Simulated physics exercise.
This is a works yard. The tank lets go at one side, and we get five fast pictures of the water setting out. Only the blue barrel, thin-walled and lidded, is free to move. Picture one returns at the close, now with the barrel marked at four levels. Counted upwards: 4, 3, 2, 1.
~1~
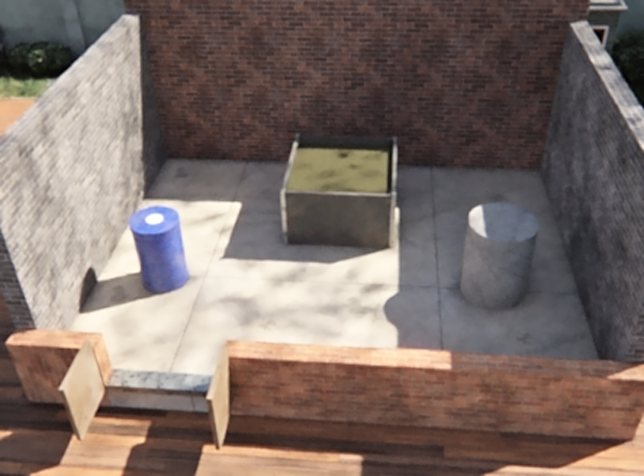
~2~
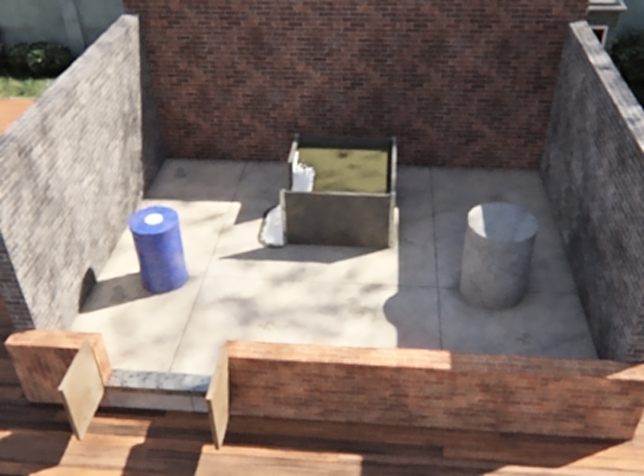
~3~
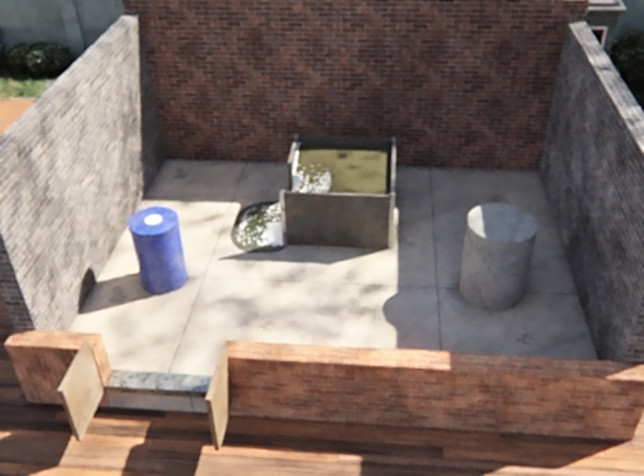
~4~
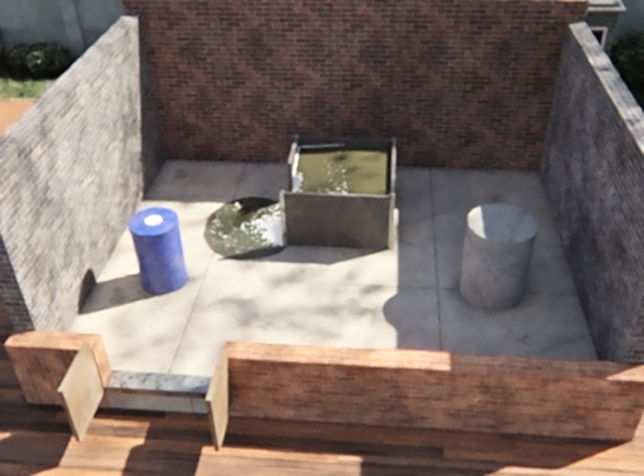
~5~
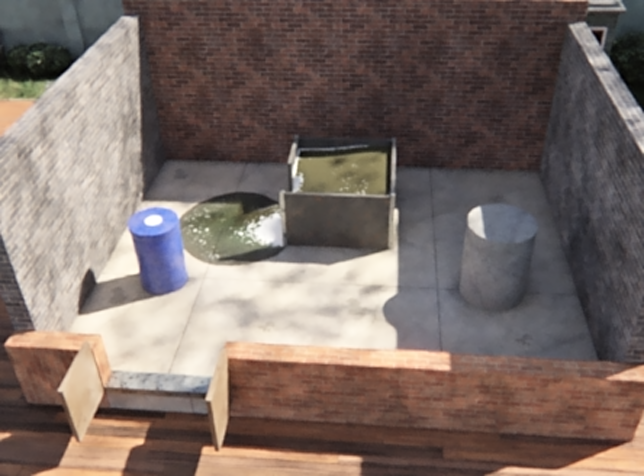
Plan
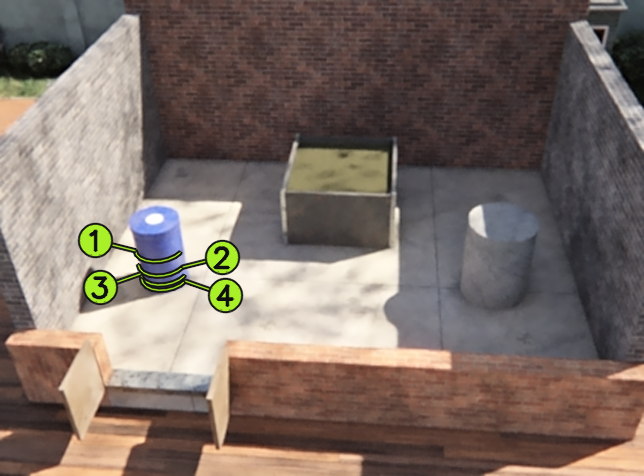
Greenish water poured out of the left side of the square tank in the walled yard and spread across the paving toward the blue barrel, which stayed where it was.
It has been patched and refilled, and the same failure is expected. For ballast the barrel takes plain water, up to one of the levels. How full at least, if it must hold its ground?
The limit is 2.
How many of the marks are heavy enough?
Two of them.
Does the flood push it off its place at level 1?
No, not at all.
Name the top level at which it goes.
Level 3.
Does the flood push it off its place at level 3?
Yes.
On the marked copy, 1 at (152, 261); 2 at (155, 276); 3 at (157, 285); 4 at (158, 290); from the bottom up 4, 3, 2, 1.
For level 1, it does not move.
For level 2, it does not move.
For level 3, it is pushed about twice its own width away.
For level 4, it is pushed about 4 times its own width away.
